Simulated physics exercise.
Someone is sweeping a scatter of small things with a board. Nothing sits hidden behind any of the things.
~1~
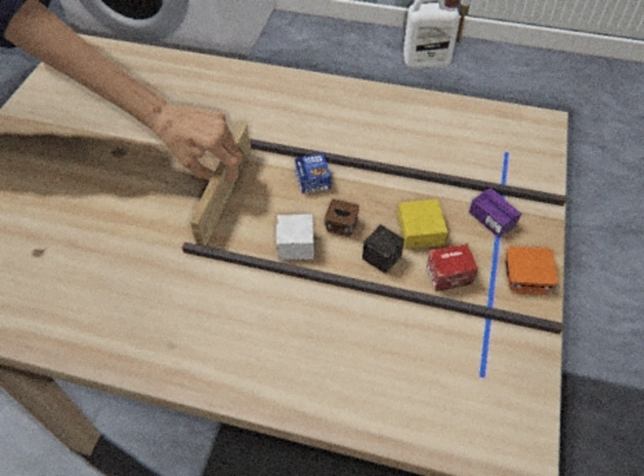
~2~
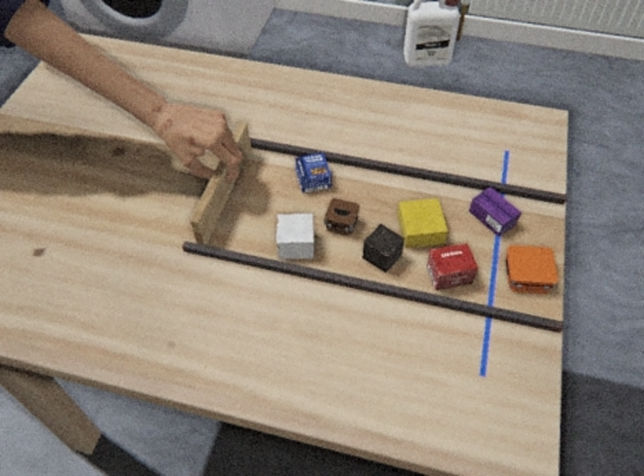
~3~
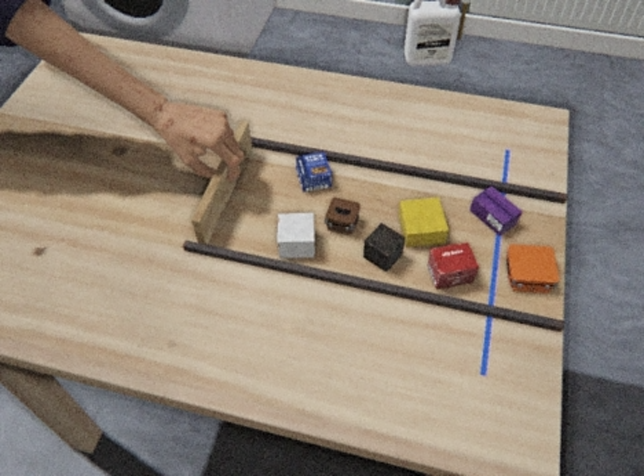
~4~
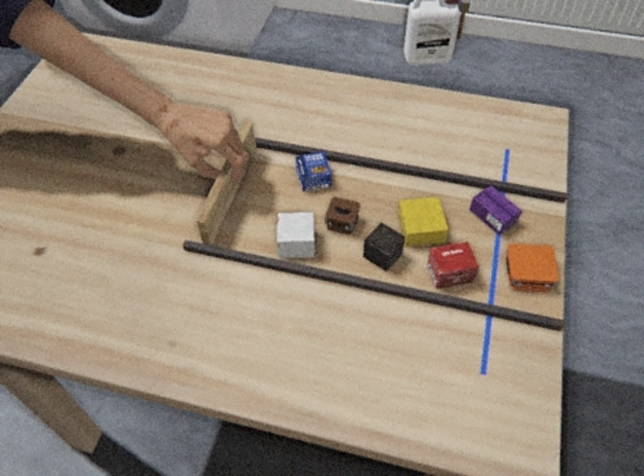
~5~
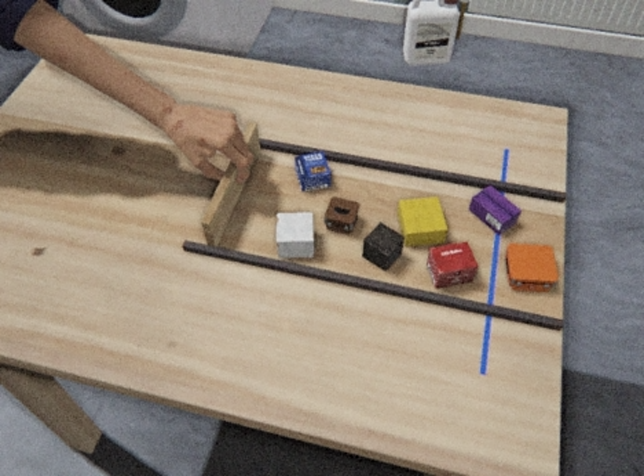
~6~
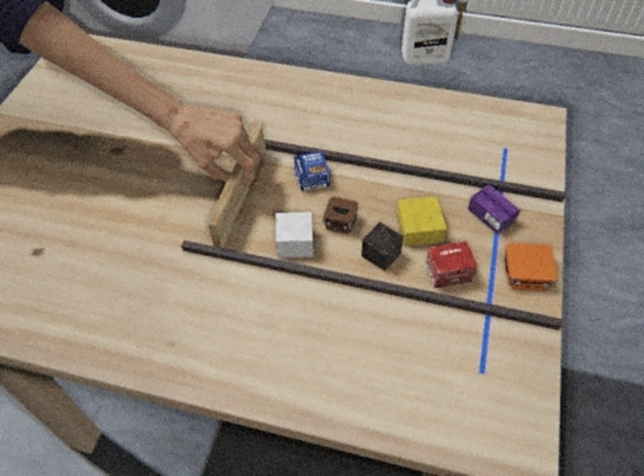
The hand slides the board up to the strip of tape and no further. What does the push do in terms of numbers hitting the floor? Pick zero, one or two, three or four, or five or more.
It sends one or two to the floor.
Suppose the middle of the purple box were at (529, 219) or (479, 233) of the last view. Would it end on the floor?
In order, the object stays where it is, then goes off.
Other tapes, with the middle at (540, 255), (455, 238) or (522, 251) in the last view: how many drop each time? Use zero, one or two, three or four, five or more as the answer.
So, taking them in turn, I'd give five or more; one to two; five or over.
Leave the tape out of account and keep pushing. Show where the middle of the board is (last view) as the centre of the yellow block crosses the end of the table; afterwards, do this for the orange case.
I reckon its middle sits around (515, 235) and then around (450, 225).
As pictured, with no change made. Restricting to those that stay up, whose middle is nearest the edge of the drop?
The one is the purple box.
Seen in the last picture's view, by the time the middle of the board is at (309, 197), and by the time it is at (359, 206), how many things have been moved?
2 and 4.
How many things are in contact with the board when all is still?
Looks like 3 of them, all told.
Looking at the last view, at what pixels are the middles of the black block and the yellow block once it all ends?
(549, 279), and the other (549, 245).
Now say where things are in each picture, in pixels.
The first picture shows orange case (530, 271); purple box (494, 213); red box (451, 268); board (223, 183); tape (496, 249).
The second picture shows purple box (495, 212); blue box (313, 173).
The third picture shows red box (452, 266); brown case (343, 217).
The fourth picture shows orange case (530, 268); yellow block (422, 222).
The fifth picture shows purple box (495, 210); white block (296, 235).
The sixth picture shows orange case (529, 267); purple box (494, 209); red box (451, 265); board (239, 184); tape (496, 246).
Soon after, none off yet; orange case at rest near (529, 267); purple box at rest near (494, 209); red box at rest near (451, 265).
After that, none off yet; orange case at rest near (529, 267); purple box at rest near (494, 209); red box displaced a little near (471, 270).
And then, none off yet; orange case tilting a little near (569, 270); purple box displaced about its own width near (520, 205); red box displaced well along near (543, 294).
In the end, the number that fall off is one or two; gone, red box and orange case.
